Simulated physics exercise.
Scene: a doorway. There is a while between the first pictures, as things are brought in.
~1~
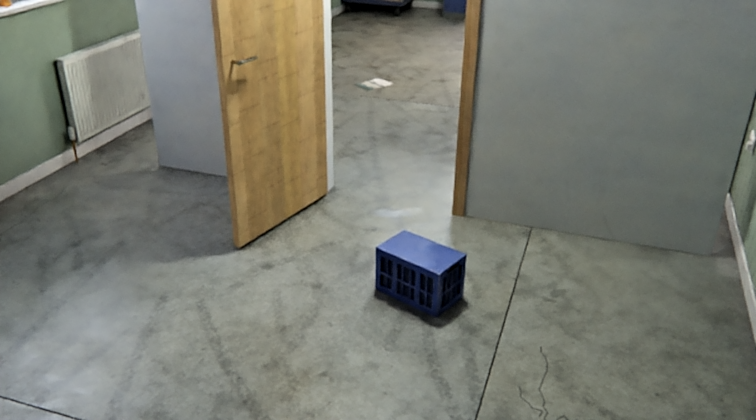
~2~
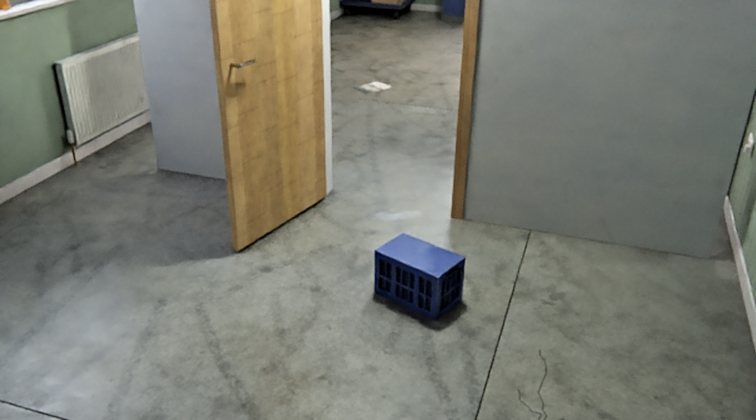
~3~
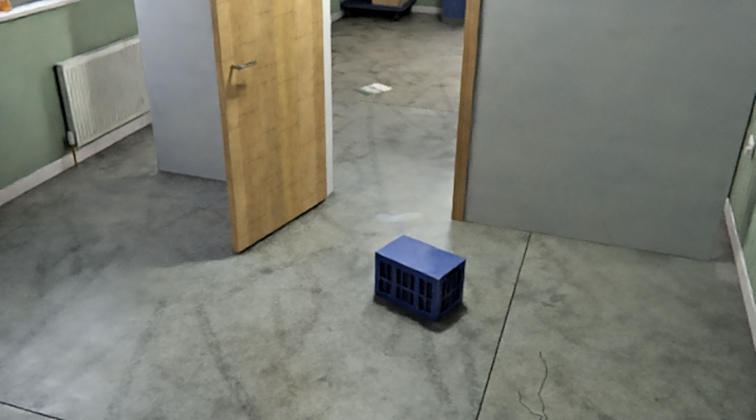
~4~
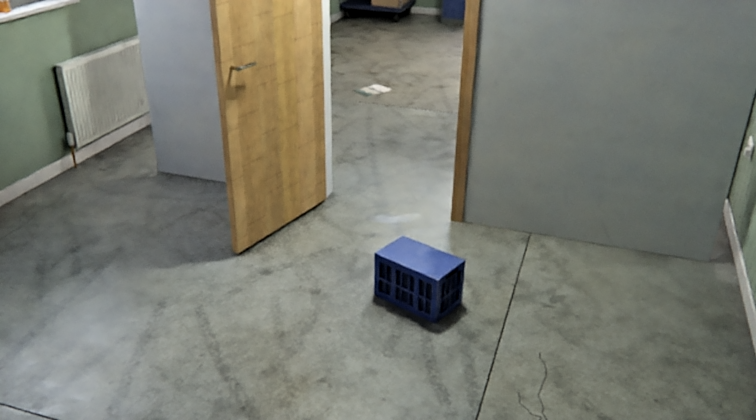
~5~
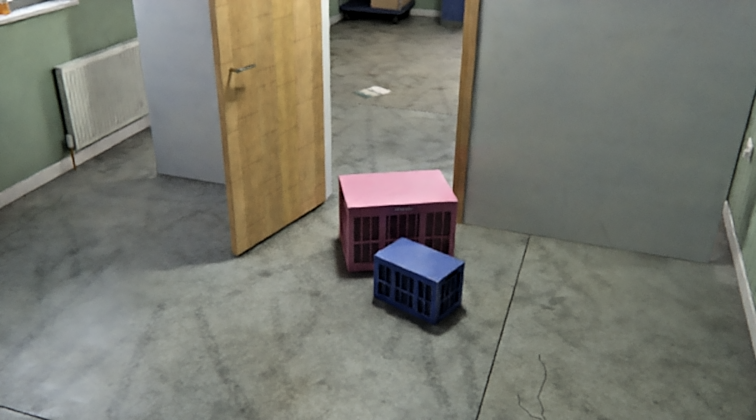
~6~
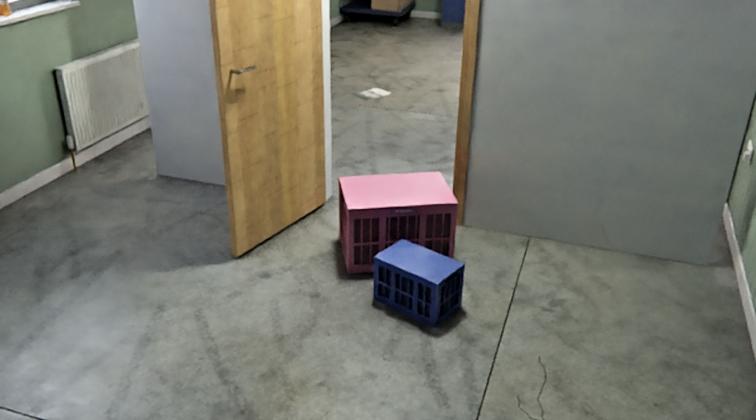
A blue crate with slatted sides sits on a grey, scuffed concrete floor in front of an open doorway, seen from above in a room with green and grey walls. A wooden door stands wide open to the left, with a white radiator beyond it. Nothing visibly moves at first, then a larger pink chest appears just behind the crate, and both stay still.
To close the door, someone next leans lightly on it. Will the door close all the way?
No.
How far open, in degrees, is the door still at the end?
I'd say it stays open by roughly 60 degrees.
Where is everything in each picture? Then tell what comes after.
The first frame shows door wide open and still; blue crate (420, 272).
The second frame shows door wide open and still; blue crate (419, 275).
The third frame shows door wide open and still; blue crate (419, 277).
The fourth frame shows door wide open and still; blue crate (419, 278).
The fifth frame shows door wide open and still; blue crate (418, 280).
The sixth frame shows door wide open and still; pink chest (395, 221); blue crate (418, 282).
Then, 0.50 s on from there, open by 86°.
Then, 0.80 s on from there, open by 64°.
In the end, open by 58°; both unmoved. At the end, from the last picture's camera, pink chest near (399, 220).
